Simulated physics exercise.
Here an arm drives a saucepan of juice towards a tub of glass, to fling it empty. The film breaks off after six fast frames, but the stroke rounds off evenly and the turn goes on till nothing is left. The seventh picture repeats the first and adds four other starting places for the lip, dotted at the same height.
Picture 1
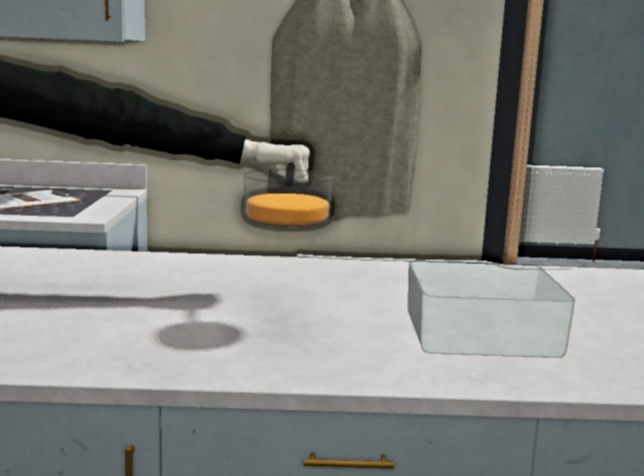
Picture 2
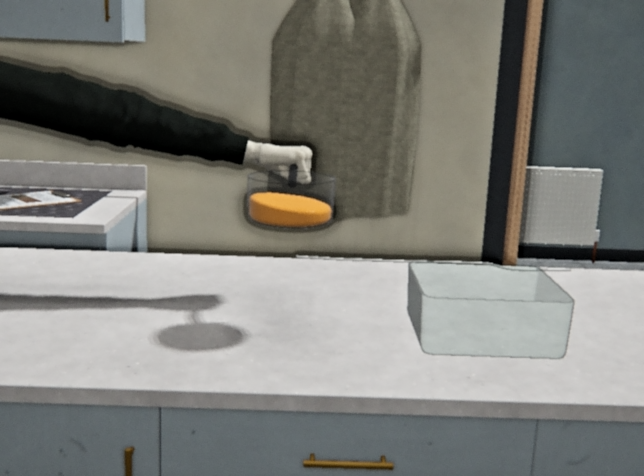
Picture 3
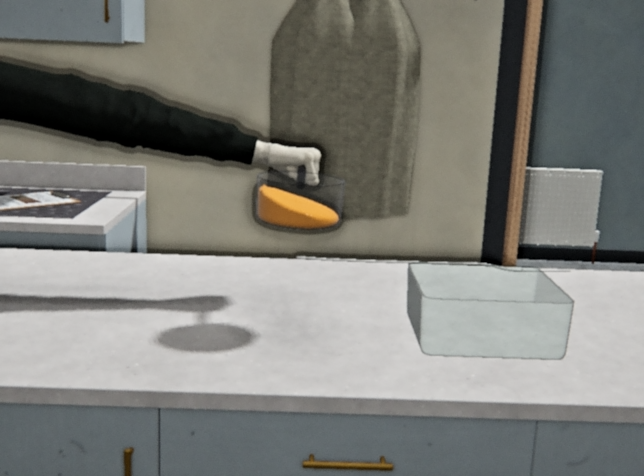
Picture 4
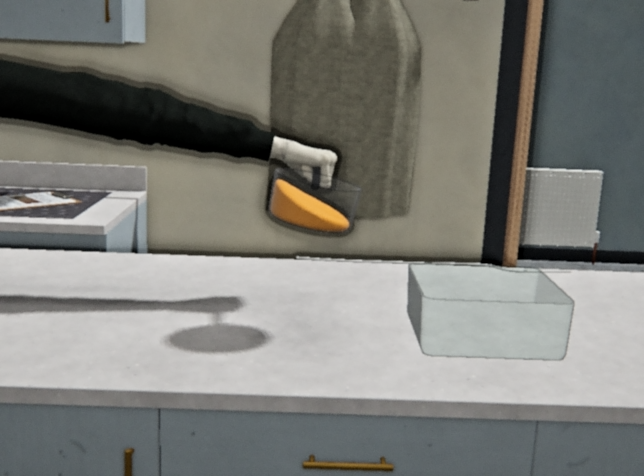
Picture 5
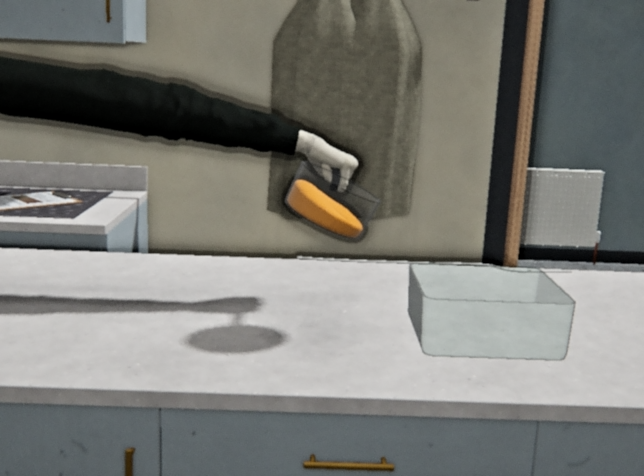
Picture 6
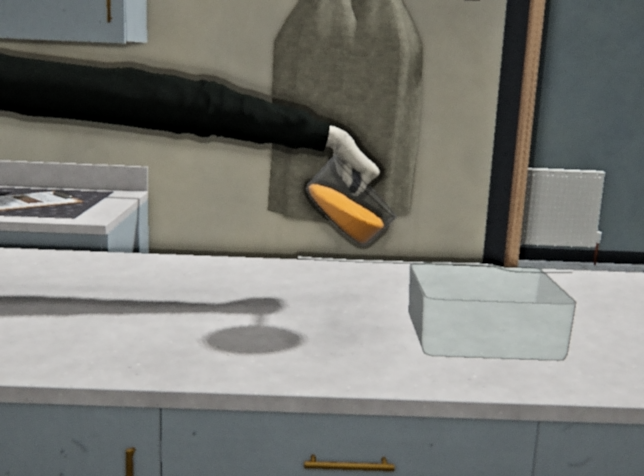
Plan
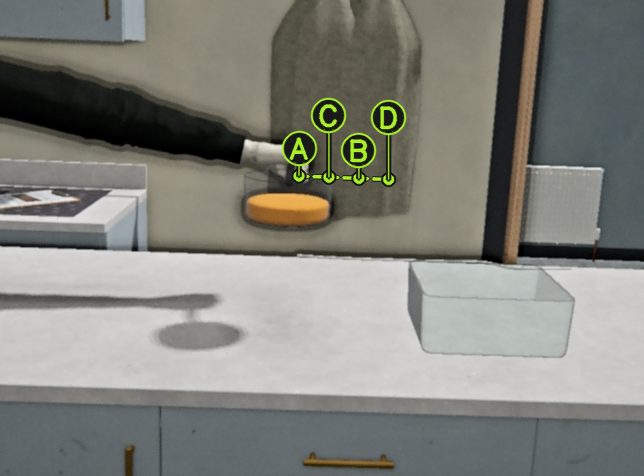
A dark-sleeved arm held a clear container of orange juice above a pale countertop, then moved it right toward a glass tub, tilting it gradually at first and more steeply as it went.
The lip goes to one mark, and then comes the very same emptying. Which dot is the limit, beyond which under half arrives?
A is the one.
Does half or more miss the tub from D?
No, that is safe.
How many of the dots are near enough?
All of the four.
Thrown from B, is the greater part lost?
No, not at all.
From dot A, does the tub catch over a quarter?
Yes.
On the marked copy, A at (299, 176); B at (358, 178); C at (328, 177); D at (388, 179).
With A, about 65 % lands in the tub, 23 % falls short and 12 % goes beside or beyond.
With B, about 88 % lands in the tub, 9 % falls short.
With C, about 78 % lands in the tub, 12 % falls short and 10 % goes beside or beyond.
With D, about 82 % lands in the tub, 6 % falls short and 12 % goes beside or beyond.
